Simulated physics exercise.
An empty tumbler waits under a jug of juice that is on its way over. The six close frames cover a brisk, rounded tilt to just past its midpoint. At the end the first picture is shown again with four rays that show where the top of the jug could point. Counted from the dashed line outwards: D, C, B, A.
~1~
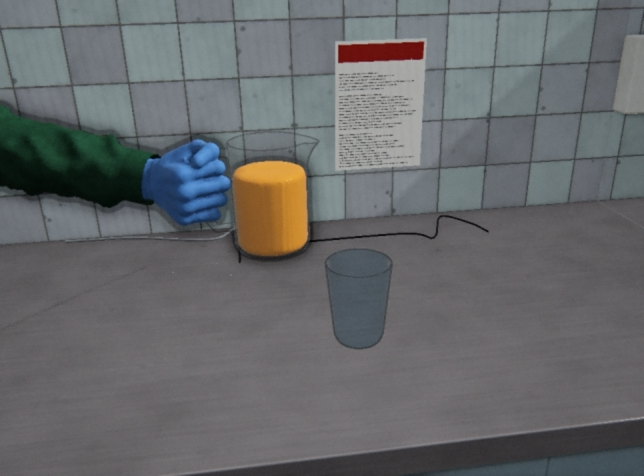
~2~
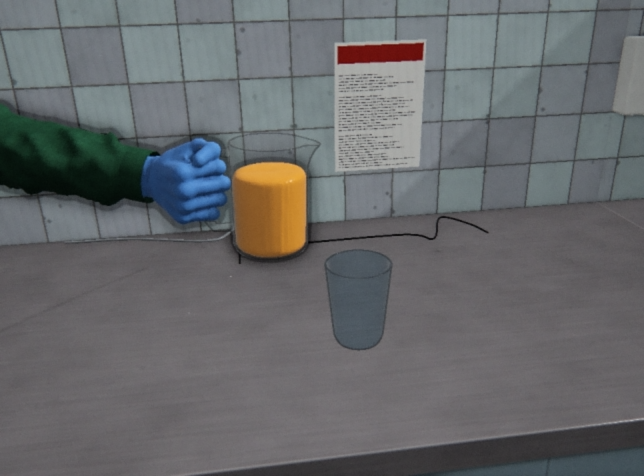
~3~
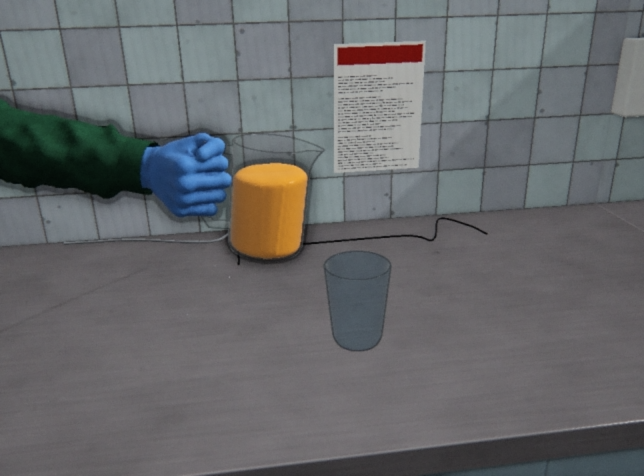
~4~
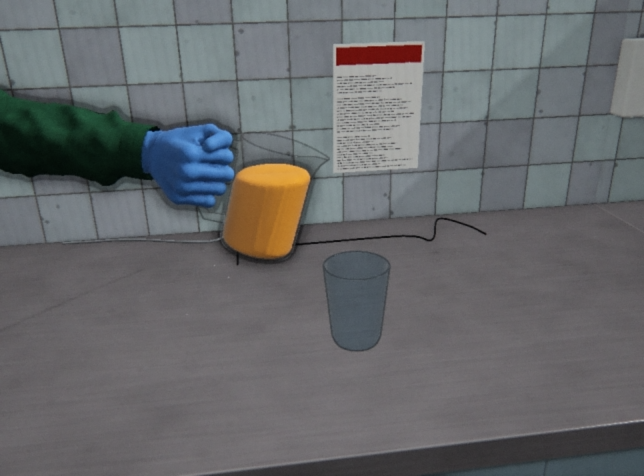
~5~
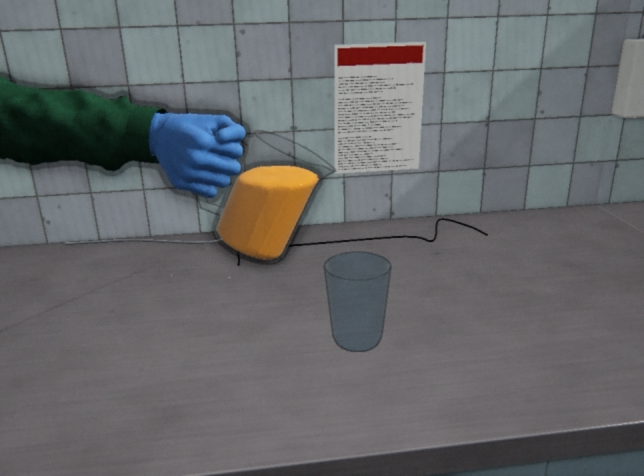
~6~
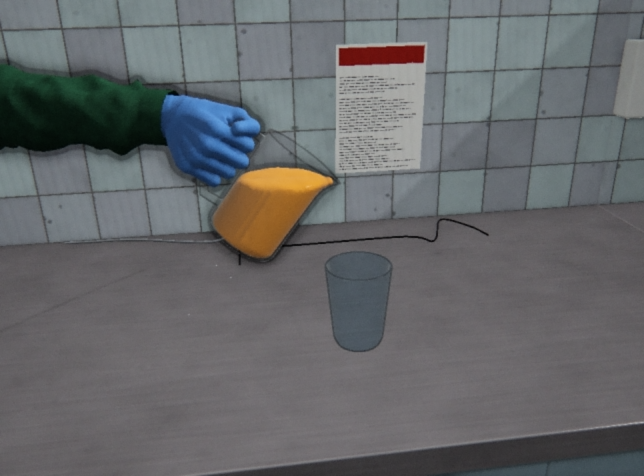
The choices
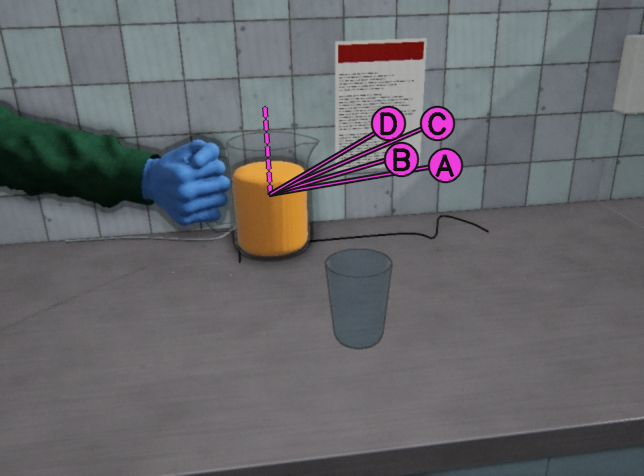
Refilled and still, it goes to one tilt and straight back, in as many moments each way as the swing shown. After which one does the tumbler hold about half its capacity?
Best: C.
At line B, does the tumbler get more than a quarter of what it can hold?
Yes.
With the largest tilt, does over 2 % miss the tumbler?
Yes.
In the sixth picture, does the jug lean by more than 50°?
No, it does not.
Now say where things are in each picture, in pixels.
In the first frame, upright, lip at (317, 140); rim of the tumbler round (359, 262); nothing has left yet.
In the second frame, upright, lip at (319, 143); nothing has left yet.
In the third frame, tipped about 7°, lip at (323, 149); nothing has left yet.
In the fourth frame, tipped about 16°, lip at (328, 158); nothing has left yet.
In the fifth frame, tipped about 26°, lip at (335, 169); nothing has left yet.
In the sixth frame, tipped about 37°, lip at (339, 182); nothing has left yet.
In magenta, A at (429, 167); B at (383, 160); C at (421, 128); D at (374, 133).
With A, the tumbler ends with about 70 % of what it can hold; 15 % of the juice is spilt.
With B, the tumbler ends with about 69 % of what it can hold.
With C, the tumbler ends with about 53 % of what it can hold.
With D, the tumbler ends with about 34 % of what it can hold.
